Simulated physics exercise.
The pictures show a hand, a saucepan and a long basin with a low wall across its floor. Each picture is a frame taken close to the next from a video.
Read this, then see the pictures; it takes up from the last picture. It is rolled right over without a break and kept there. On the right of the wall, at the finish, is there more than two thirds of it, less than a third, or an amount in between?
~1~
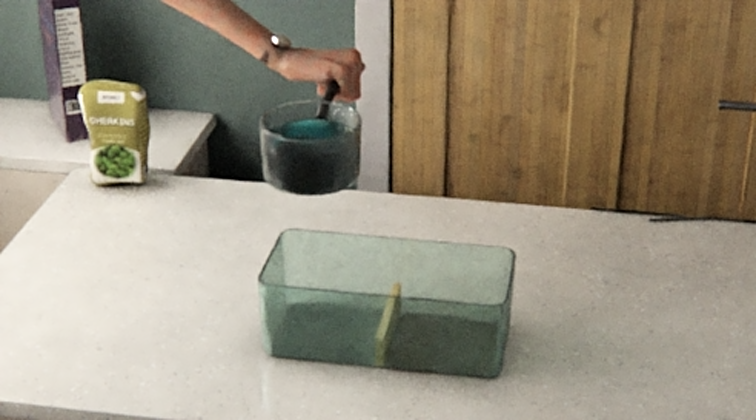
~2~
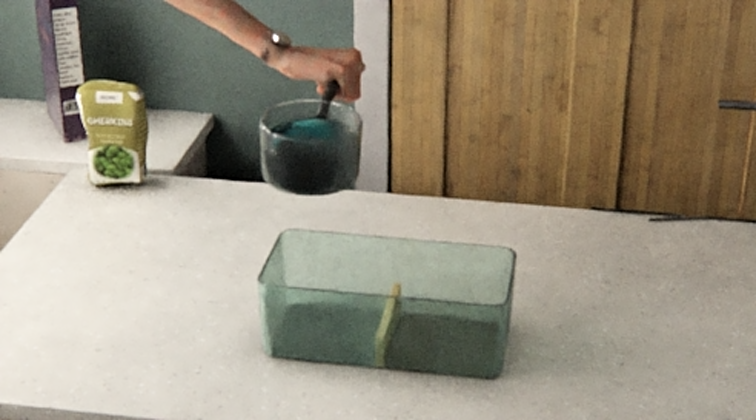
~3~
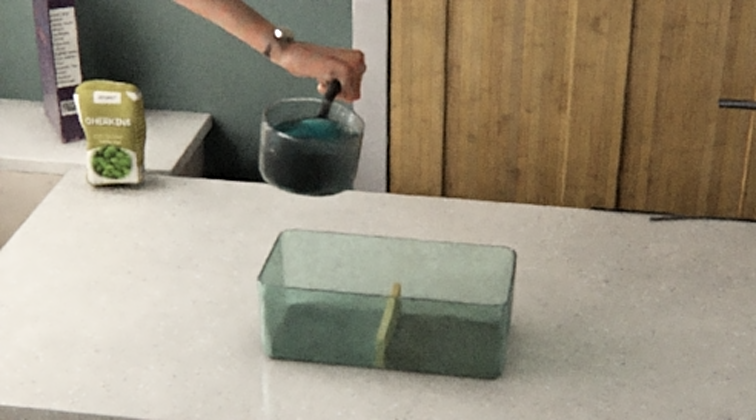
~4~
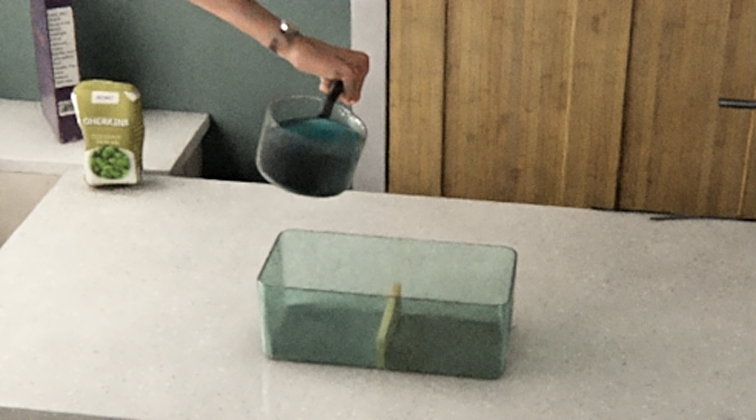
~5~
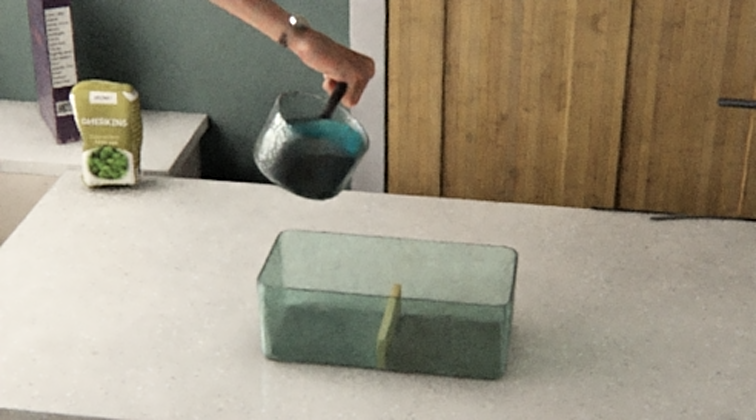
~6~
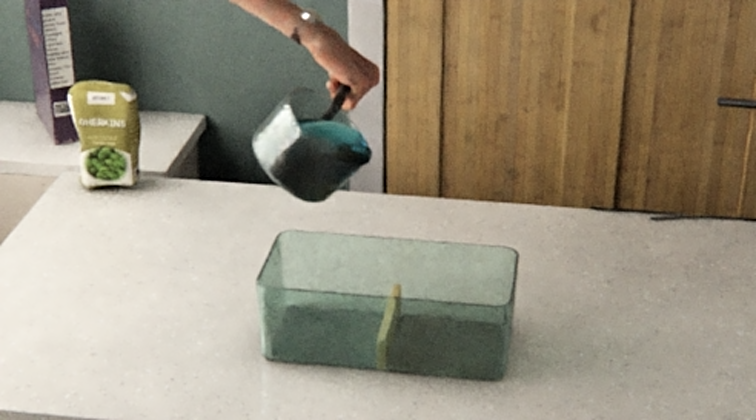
There is an amount in between there.
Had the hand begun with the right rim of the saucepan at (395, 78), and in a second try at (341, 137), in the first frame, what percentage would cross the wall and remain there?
The first start yields 75 per cent, the second 20 per cent.
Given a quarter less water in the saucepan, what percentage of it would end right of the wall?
Near 40 in a hundred.
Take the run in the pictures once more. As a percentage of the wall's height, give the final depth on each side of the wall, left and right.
Close to 30 for the left and 30 for the right.
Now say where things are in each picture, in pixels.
It leans 0°; its right rim is at (360, 126); the water meets the walls at (266, 132) and (358, 140); the long basin's rim runs from (270, 256) to (511, 278); the wall's top is at (389, 310), in the first picture.
It leans 2°; its right rim is at (360, 127); the water meets the walls at (266, 131) and (359, 139), in the second picture.
It leans 7°; its right rim is at (363, 131); the water meets the walls at (266, 131) and (360, 140), in the third picture.
It leans 16°; its right rim is at (365, 138); the water meets the walls at (265, 130) and (362, 141), in the fourth picture.
It leans 27°; its right rim is at (367, 148); the water meets the walls at (264, 131) and (366, 144), in the fifth picture.
It leans 41°; its right rim is at (366, 161); the water meets the walls at (259, 128) and (365, 151); 2 per cent is over the edge, in the sixth picture.
A moment on, the saucepan is tipped right over and 23 per cent is still to pour, 1 is left of the wall and 19 right of it.
Next, the saucepan is tipped right over and 3 per cent is still to pour, 34 is left of the wall and 54 right of it.
Then the saucepan is tipped right over and 0 per cent is still to pour, 44 is left of the wall and 50 right of it.
Later the saucepan is tipped right over and 0 per cent is still to pour, 45 is left of the wall and 51 right of it.
In the end 45 per cent lies left of the wall, 51 right of it and 3 outside.
